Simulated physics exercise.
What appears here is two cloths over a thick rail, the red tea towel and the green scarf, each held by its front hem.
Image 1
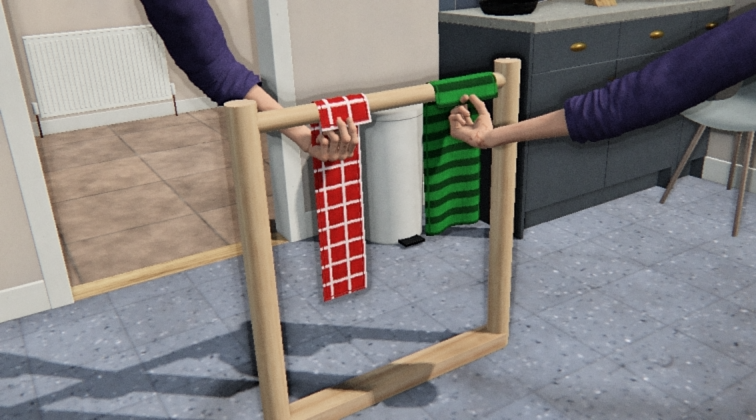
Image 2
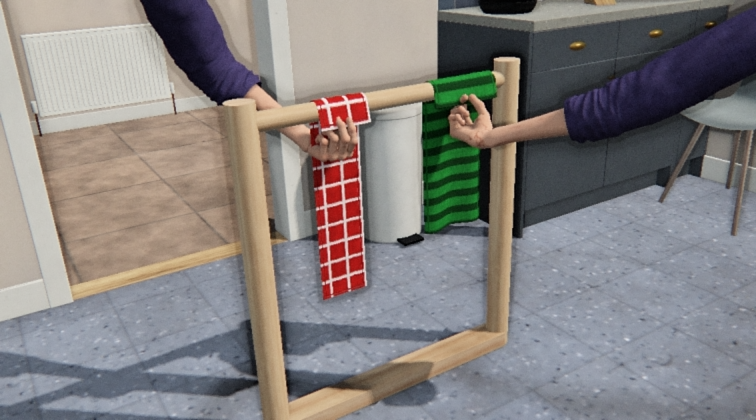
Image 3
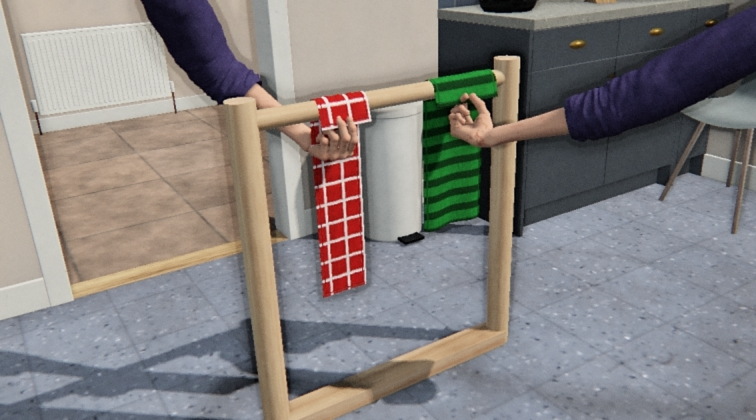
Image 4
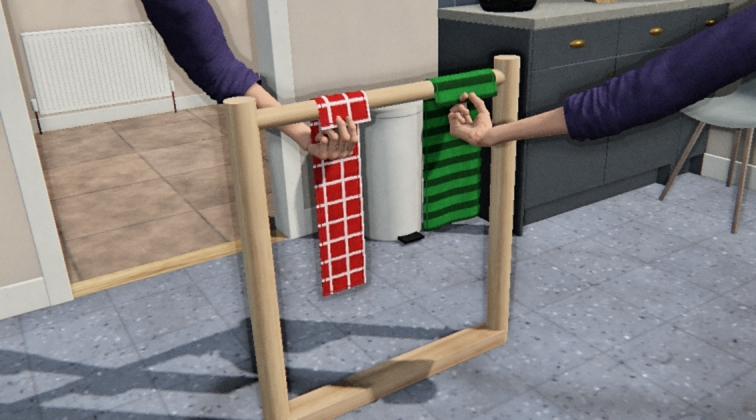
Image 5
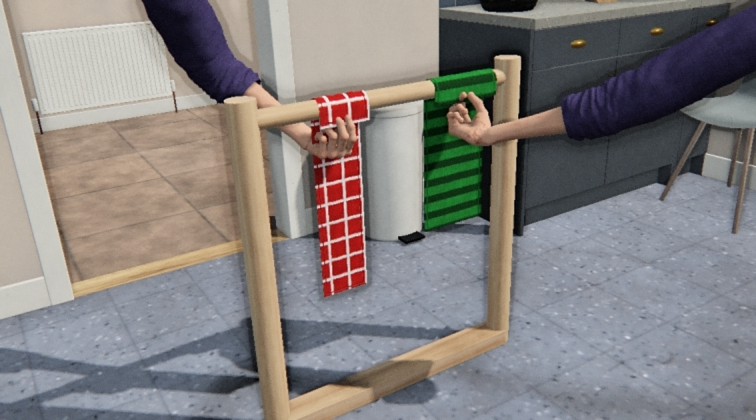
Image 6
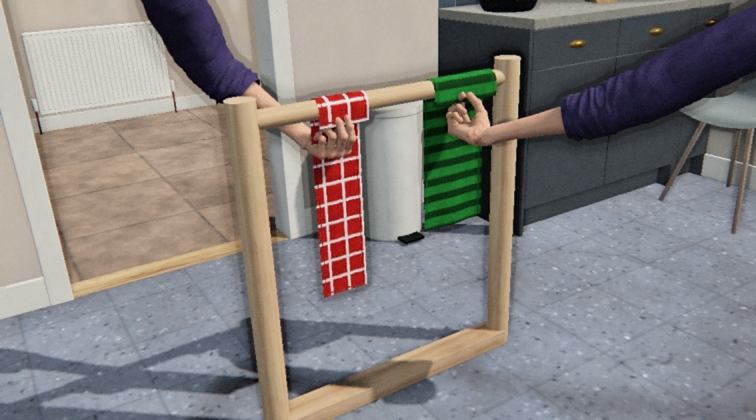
In a kitchen, two hands hold a red cloth and a gently swaying green cloth over a rail.
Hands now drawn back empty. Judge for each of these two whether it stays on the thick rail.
Outcome: Red tea towel: Off, green scarf: Off.
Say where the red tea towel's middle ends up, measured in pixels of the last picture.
Its middle ends up close to (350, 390).
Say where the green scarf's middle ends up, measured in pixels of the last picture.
It ends up close to (449, 348) in the last picture.
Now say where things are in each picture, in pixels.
The first picture shows tea towel front hem (358, 119), back hem (356, 287); scarf front hem (452, 101), back hem (442, 228).
The second picture shows tea towel front hem (358, 119); scarf front hem (452, 101).
The third picture shows tea towel front hem (358, 118); scarf front hem (453, 100).
The fourth picture shows tea towel front hem (358, 117); scarf front hem (452, 99).
The fifth picture shows tea towel front hem (357, 117); scarf front hem (451, 99).
The sixth picture shows tea towel front hem (357, 117), back hem (356, 283), front far shorter than the back; scarf front hem (451, 99), back hem (439, 223), front far shorter than the back.
Then, 0.32 s on from there, tea towel as it was left; scarf clear of the rail and dropping near (453, 184).
Then, 0.52 s on from there, tea towel clear of the rail and dropping near (348, 346); scarf clear of the rail and dropping near (450, 309).
Then, 0.74 s on from there, tea towel in a heap on the floor near (351, 390); scarf in a heap on the floor near (449, 347).
In the end, tea towel in a heap on the floor near (350, 390); scarf in a heap on the floor near (449, 348). The red tea towel slips to the floor and the green scarf is pulled off by its long side.
